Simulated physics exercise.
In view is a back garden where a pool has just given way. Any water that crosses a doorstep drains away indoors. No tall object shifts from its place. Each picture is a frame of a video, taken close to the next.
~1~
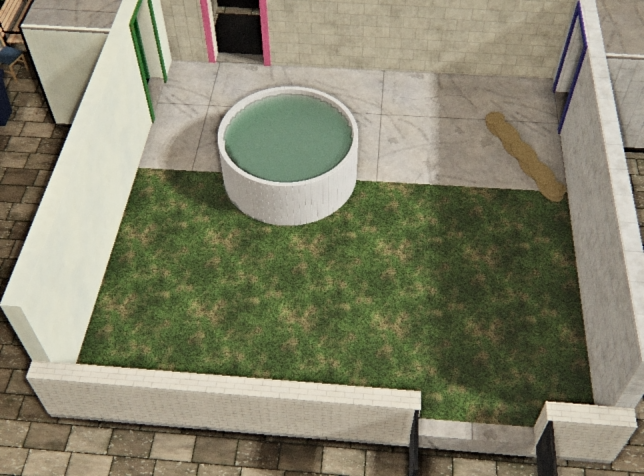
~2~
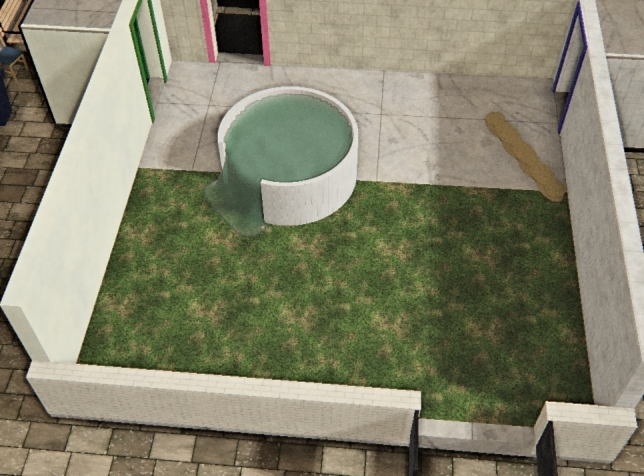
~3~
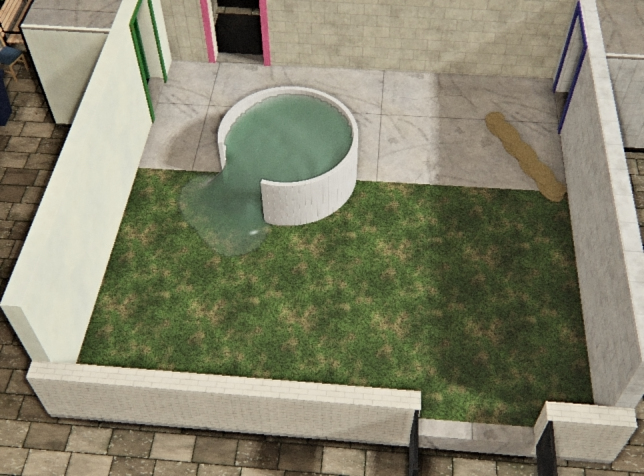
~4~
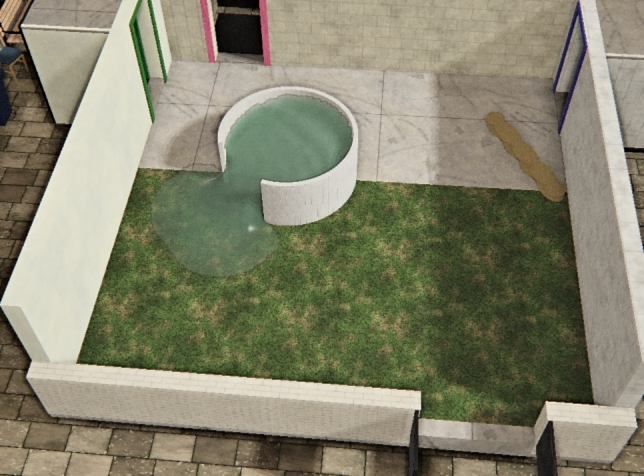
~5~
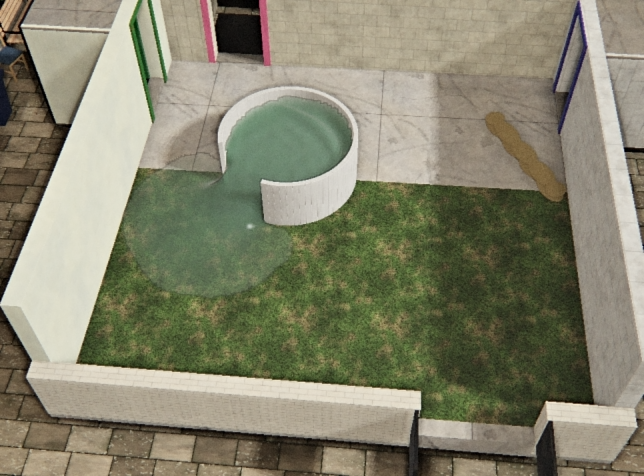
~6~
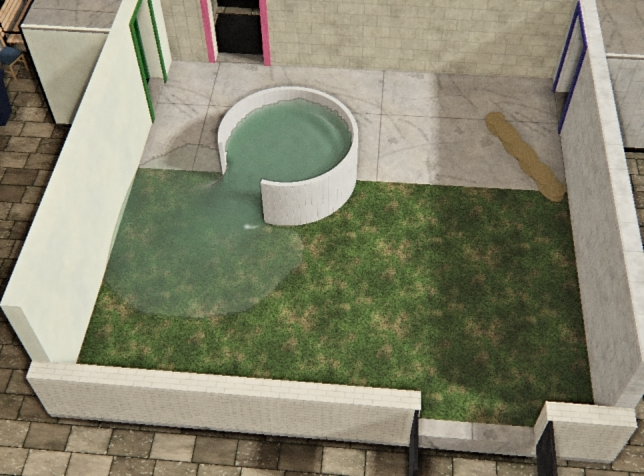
Greenish water sat still in a round white pool in a walled back garden, then poured out through a gap in its front left side and spread across the grass toward the left wall.
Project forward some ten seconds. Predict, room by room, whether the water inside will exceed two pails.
At the end, the pink door will be overrun, the blue door will keep it to two buckets, the green door will keep it to two buckets.
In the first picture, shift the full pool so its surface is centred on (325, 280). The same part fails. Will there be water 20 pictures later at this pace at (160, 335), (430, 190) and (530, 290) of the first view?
Soaked, spared, spared.
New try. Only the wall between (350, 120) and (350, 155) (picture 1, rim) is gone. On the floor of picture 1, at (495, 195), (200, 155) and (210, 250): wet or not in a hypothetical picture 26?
Submerged, bone-dry, bone-dry.
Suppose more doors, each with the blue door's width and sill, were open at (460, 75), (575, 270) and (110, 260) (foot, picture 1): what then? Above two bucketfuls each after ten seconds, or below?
Taken in sequence, they go: Not exceeded, not exceeded, exceeded.
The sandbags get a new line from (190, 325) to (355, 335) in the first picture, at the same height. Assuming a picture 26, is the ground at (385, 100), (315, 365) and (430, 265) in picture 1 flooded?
As listed: Clear, under water, not flooded.
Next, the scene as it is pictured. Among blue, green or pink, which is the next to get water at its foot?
Answer: The door marked green.
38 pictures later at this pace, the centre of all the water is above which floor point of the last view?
About (259, 251).
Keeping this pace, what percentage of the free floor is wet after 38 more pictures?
It works out to about 65 in a hundred.
A moment on, water covers 20 % of the floor; the pink door not reached, the blue door not reached, the green door not reached.
Next, water covers 30 % of the floor; the pink door not reached, the blue door not reached, the green door wet at the sill, nothing in.
Then, water covers 40 % of the floor; the pink door under two buckets in, the blue door not reached, the green door wet at the sill, nothing in.
Later, water covers 65 % of the floor; the pink door over two buckets in, the blue door not reached, the green door wet at the sill, nothing in.
In the end, water covers 90 % of the floor; the pink door over two buckets in, the blue door not reached, the green door wet at the sill, nothing in.
